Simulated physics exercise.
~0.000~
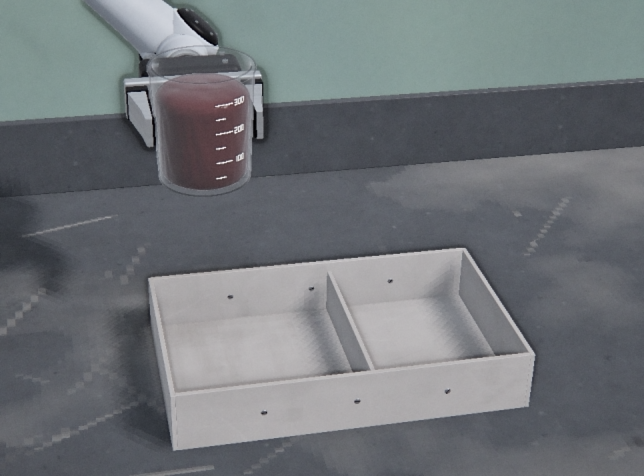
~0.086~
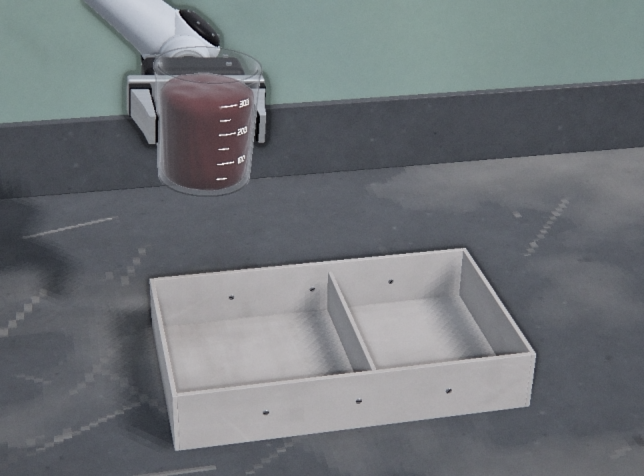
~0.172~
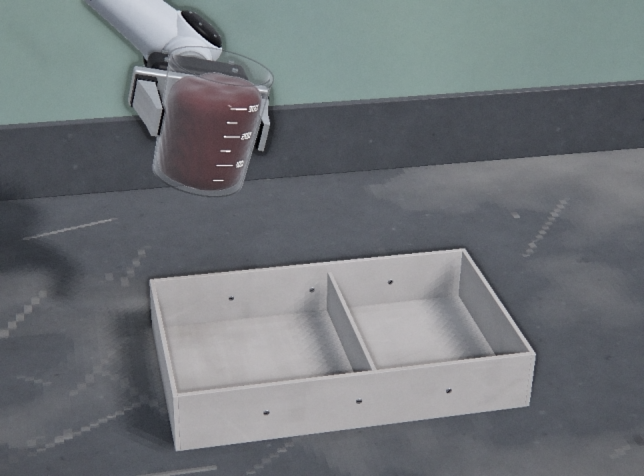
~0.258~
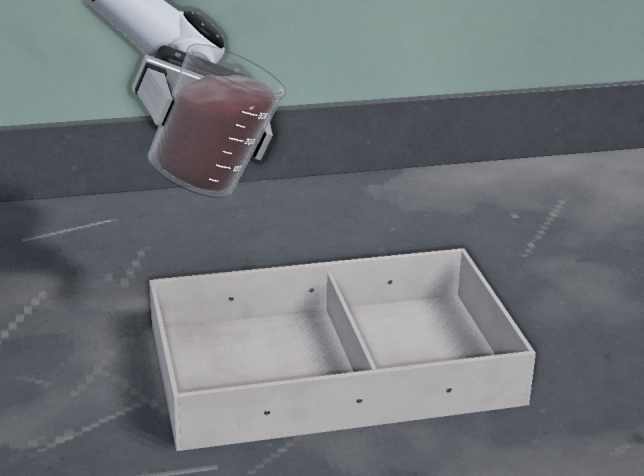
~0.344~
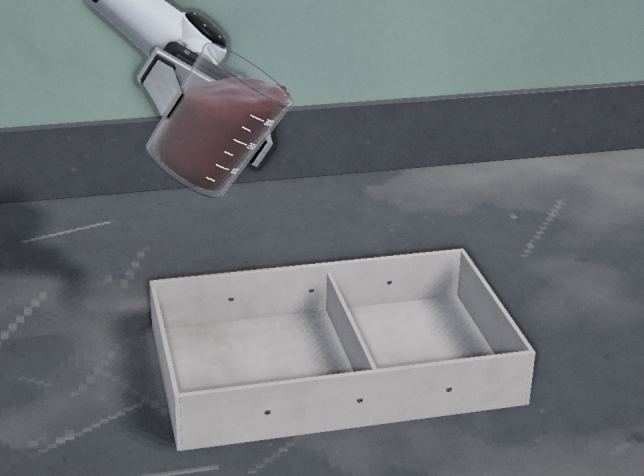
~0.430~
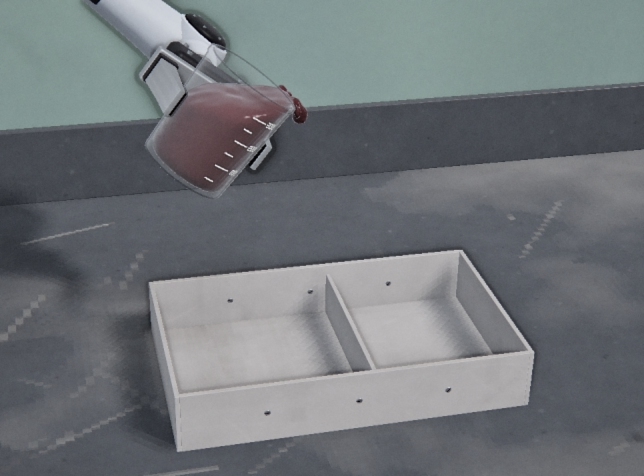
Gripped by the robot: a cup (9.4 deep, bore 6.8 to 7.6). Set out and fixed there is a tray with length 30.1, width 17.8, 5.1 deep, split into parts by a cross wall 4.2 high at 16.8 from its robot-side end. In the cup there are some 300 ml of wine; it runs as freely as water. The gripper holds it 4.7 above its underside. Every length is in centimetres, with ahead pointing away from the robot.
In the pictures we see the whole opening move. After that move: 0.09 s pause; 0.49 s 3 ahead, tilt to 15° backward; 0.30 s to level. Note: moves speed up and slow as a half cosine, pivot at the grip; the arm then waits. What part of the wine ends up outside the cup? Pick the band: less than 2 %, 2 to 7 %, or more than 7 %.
2 to 7 %.
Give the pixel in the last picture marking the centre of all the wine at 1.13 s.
Somewhere close to (254, 139), I'd say.
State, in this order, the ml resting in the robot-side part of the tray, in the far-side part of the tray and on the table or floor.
About 10, 0, 0 ml.
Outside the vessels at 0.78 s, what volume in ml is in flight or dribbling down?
I'd guess about 0 ml.
After 0.78 s, tilted 9° forward, liquid up to 28 above the table; 290 ml in the cup, 10 ml in the robot-side part.
After 1.13 s, tilted 10° backward, liquid up to 28 above the table; 290 ml in the cup, 10 ml in the robot-side part.
After 1.51 s, level, liquid up to 28 above the table; 290 ml in the cup, 10 ml in the robot-side part.
After 2.31 s, level, liquid up to 28 above the table; 290 ml in the cup, 10 ml in the robot-side part.
In the end, 290 ml in the cup, 10 ml in the robot-side part. That is 4 % outside the cup.
